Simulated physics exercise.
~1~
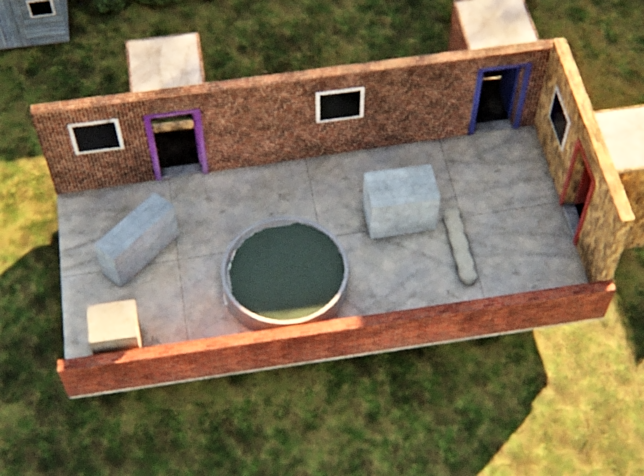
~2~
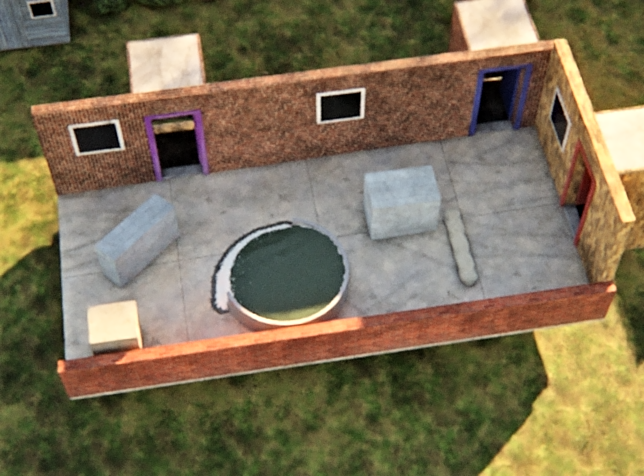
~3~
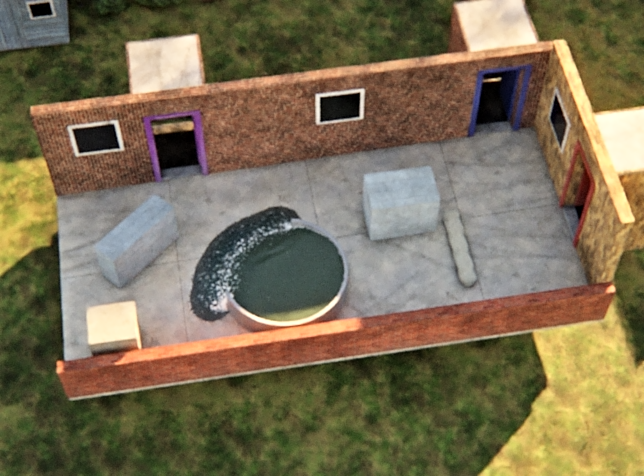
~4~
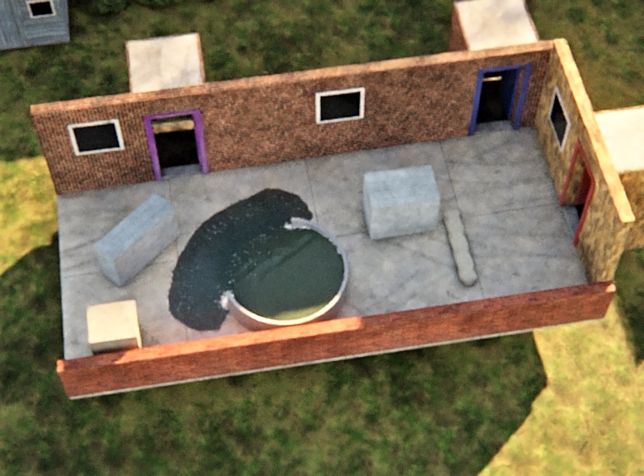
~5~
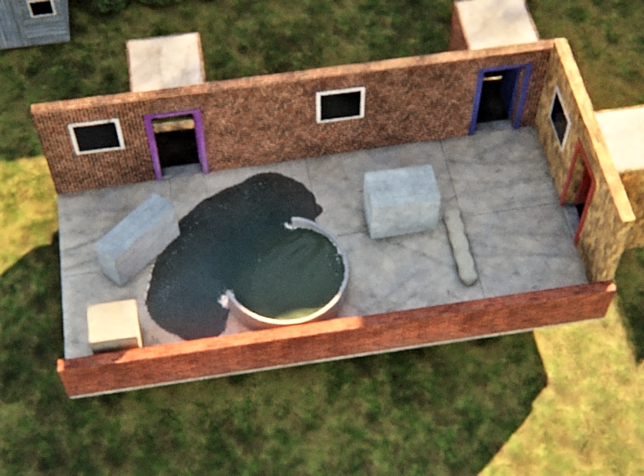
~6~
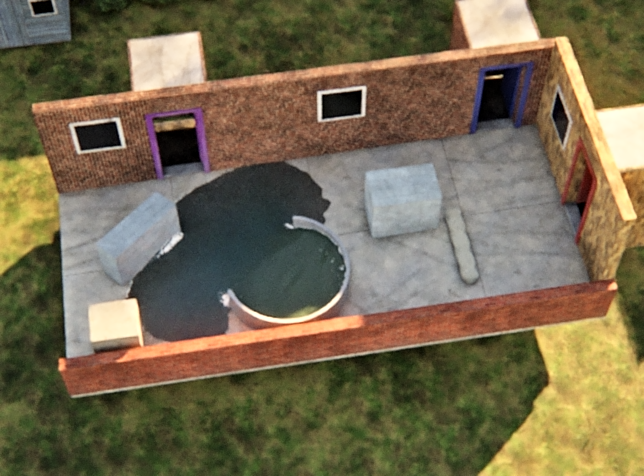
Water burst out of the round pool's far left side and spread in a dark sheet across the grey paved floor, reaching the tilted grey block on the left and nearing the brick back wall.
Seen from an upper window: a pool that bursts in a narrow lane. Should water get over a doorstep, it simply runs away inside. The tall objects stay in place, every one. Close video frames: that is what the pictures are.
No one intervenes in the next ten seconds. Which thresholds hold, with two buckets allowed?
Result: The purple door is going to be over the line; the red door is going to be at or under the line; the blue door is going to be at or under the line.
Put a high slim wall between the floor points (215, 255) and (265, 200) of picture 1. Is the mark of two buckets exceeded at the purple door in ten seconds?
My reading: Purple keeps below it.
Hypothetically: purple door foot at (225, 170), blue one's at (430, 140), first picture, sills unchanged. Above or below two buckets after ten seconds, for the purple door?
The purple door exceeds it.
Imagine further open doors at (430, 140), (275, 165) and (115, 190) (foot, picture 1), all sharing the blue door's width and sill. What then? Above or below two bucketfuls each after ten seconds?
Below, above, above.
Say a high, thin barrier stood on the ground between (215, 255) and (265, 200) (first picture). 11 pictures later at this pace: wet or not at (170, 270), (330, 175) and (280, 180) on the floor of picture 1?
In turn: Awash, awash, under water.
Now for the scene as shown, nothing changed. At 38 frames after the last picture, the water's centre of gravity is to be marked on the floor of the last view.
Centre of the water: Near (221, 245).
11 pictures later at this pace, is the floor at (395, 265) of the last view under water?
That spot will be spared.
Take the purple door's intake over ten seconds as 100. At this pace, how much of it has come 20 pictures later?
Around 75 in a hundred.
A moment on, water covers 30 % of the floor; the purple door under two buckets in, the red door not reached, the blue door not reached.
Next, water covers 35 % of the floor; the purple door over two buckets in, the red door not reached, the blue door not reached.
Then, water covers 45 % of the floor; the purple door far over two buckets in, the red door not reached, the blue door not reached.
Later, water covers 55 % of the floor; the purple door far over two buckets in, the red door not reached, the blue door not reached.
In the end, water covers 55 % of the floor; the purple door far over two buckets in, the red door not reached, the blue door not reached.
